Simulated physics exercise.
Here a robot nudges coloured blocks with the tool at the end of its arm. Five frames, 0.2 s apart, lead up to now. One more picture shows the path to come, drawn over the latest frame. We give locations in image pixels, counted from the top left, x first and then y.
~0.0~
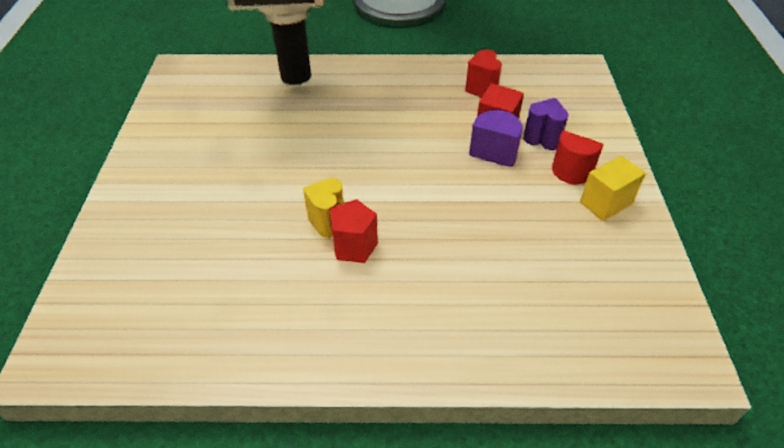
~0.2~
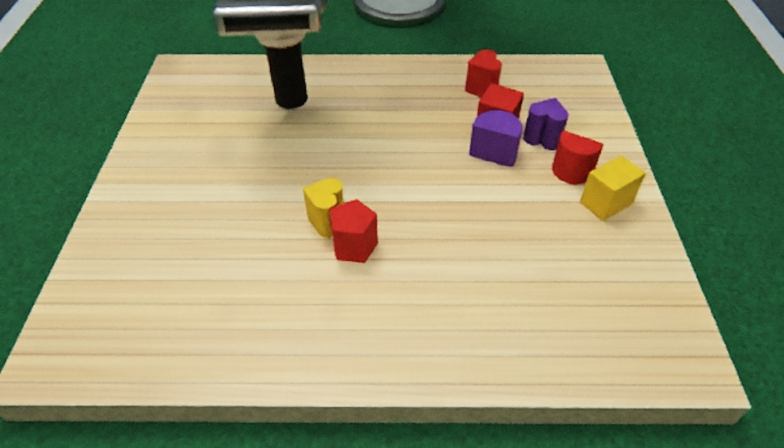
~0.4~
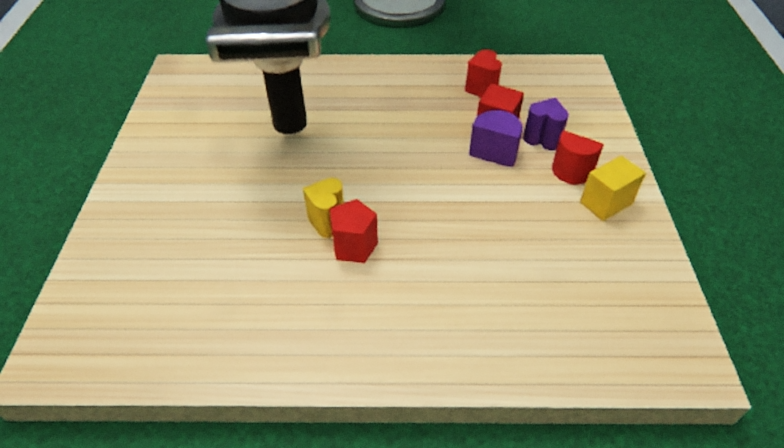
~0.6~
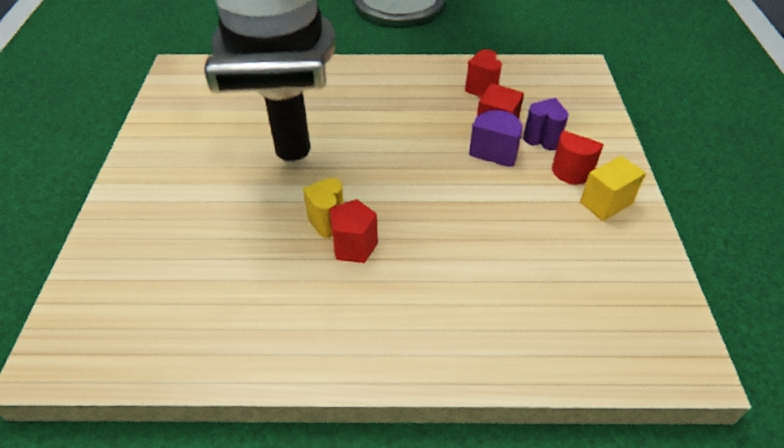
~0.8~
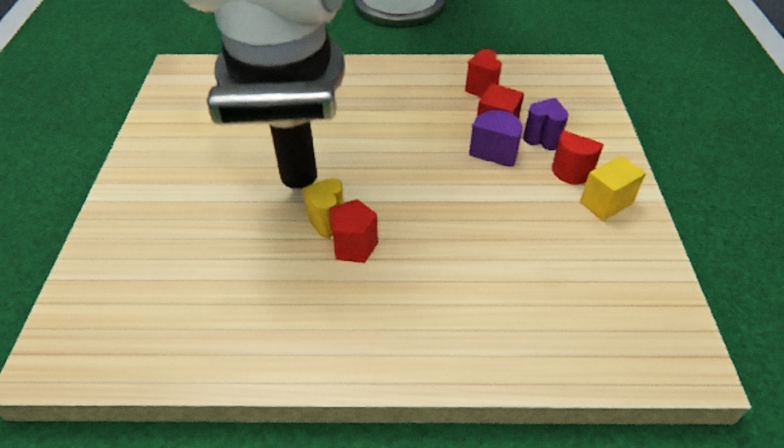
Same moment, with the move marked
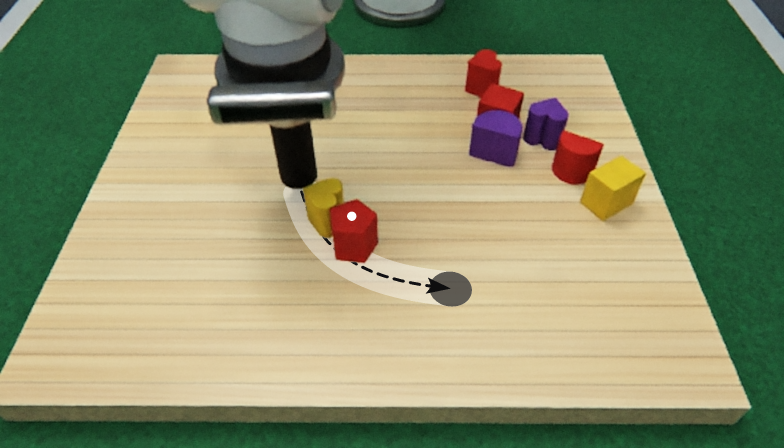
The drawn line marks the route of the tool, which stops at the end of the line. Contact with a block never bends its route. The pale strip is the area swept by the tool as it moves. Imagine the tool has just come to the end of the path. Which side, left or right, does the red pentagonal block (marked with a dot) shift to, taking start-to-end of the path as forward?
It's going to go left.
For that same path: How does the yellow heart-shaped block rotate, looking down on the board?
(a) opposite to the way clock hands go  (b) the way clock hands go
b.
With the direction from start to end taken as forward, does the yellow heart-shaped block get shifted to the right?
My answer is yes.
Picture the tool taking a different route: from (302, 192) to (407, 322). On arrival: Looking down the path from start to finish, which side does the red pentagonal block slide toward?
It heads left.
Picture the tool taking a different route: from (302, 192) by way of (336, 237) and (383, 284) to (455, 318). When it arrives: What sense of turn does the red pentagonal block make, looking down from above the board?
From above, it turns counterclockwise.
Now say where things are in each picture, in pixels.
In the first frame, lower end of the tool at (296, 77), tops of blocks, yellow heart-shaped block at (324, 192), red pentagonal block at (352, 216).
In the second frame, tool at (292, 100), blocks as before.
In the third frame, tool at (290, 124), blocks as before.
In the fourth frame, tool at (293, 150), blocks as before.
In the fifth frame, tool at (299, 177), yellow heart-shaped block at (324, 192), red pentagonal block at (352, 216).
The drawn path runs from (302, 192) via (324, 237) and (377, 274), ending at (451, 289); the dot is on the red pentagonal block.
On the path given first. One third of the way, tool at (323, 223); yellow heart-shaped block at (343, 229); red pentagonal block at (380, 237), turned 65° anticlockwise.
Two thirds of the way, tool at (378, 259); yellow heart-shaped block at (404, 268), turned 15° anticlockwise; red pentagonal block at (447, 263), turned 95° anticlockwise.
At the end, tool at (452, 274); yellow heart-shaped block at (428, 290), turned 30° clockwise; red pentagonal block at (498, 283), turned 130° anticlockwise.
